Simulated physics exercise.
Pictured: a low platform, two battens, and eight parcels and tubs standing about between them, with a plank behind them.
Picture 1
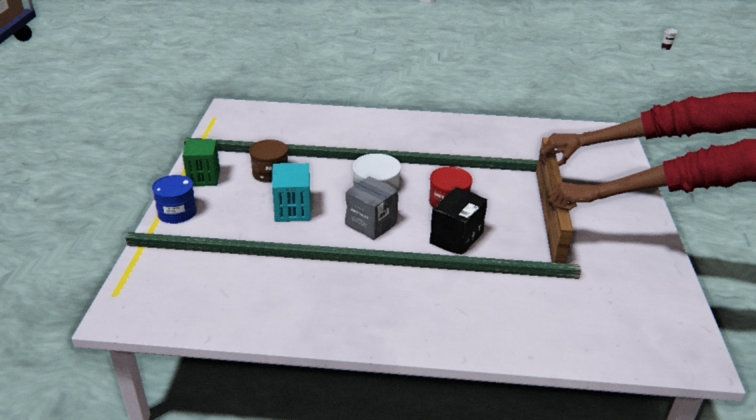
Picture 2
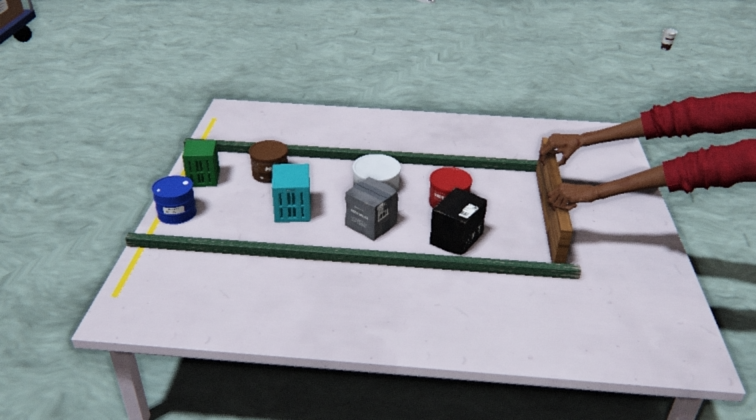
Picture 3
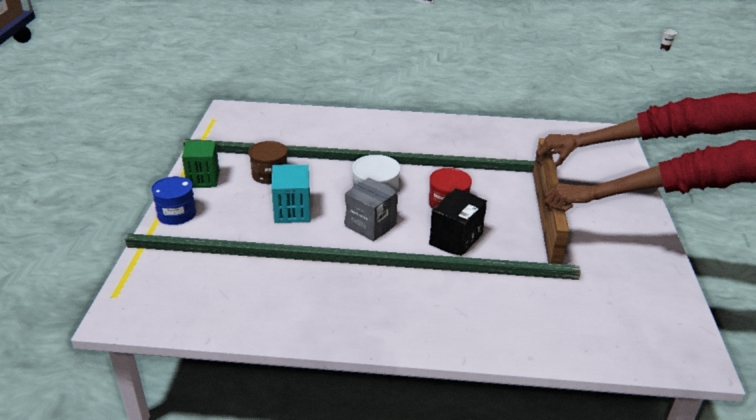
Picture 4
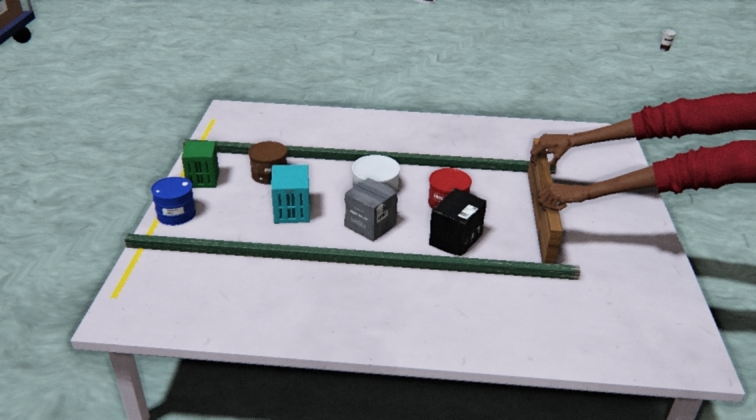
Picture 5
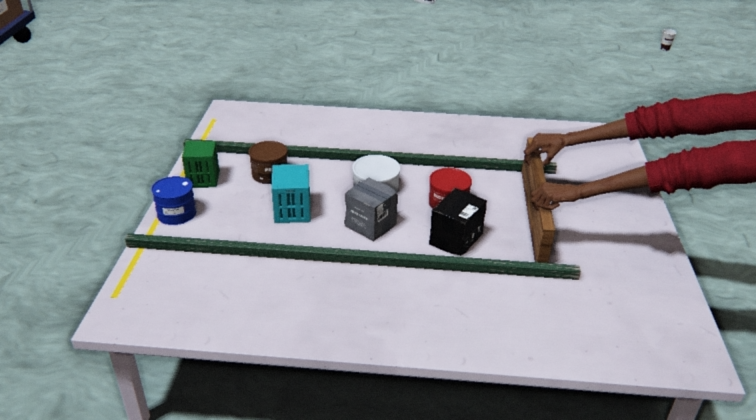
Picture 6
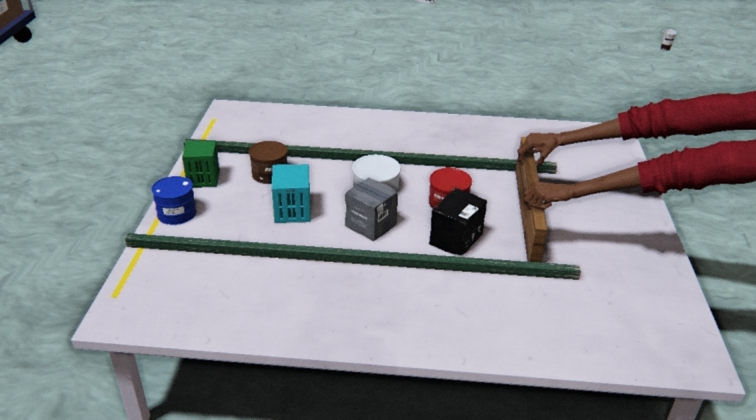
In the video, eight colourful containers stand between two green battens on a pale table, while two red-sleeved arms at the right slide a wooden plank slightly left towards them; the containers stay still.
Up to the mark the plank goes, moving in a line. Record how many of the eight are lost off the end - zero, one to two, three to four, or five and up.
Lost off the end: Five and up.
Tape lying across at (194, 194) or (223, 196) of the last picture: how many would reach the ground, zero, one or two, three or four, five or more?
First place: Five or over; second place: Three or four.
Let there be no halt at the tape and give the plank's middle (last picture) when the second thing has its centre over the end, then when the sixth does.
About (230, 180) and about (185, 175).
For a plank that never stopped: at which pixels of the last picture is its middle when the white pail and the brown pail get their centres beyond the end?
(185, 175) and (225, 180), roughly.
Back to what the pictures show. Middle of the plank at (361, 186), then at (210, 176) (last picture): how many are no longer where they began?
One spot: 5. Other spot: 8.
A little later, none off yet; blue canister at rest near (175, 200); green crate at rest near (202, 164); brown pail at rest near (269, 162).
Next, none off yet; blue canister at rest near (175, 200); green crate at rest near (202, 164); brown pail moving near (267, 162).
Later still, none off yet; blue canister shifted about its own width near (147, 205); green crate tilted a little near (152, 162); brown pail shifted well along near (186, 152).
When it is over, the number that fall off is five or more; down, black parcel, red pail, grey parcel, white pail, turquoise crate, brown pail, green crate and blue canister.
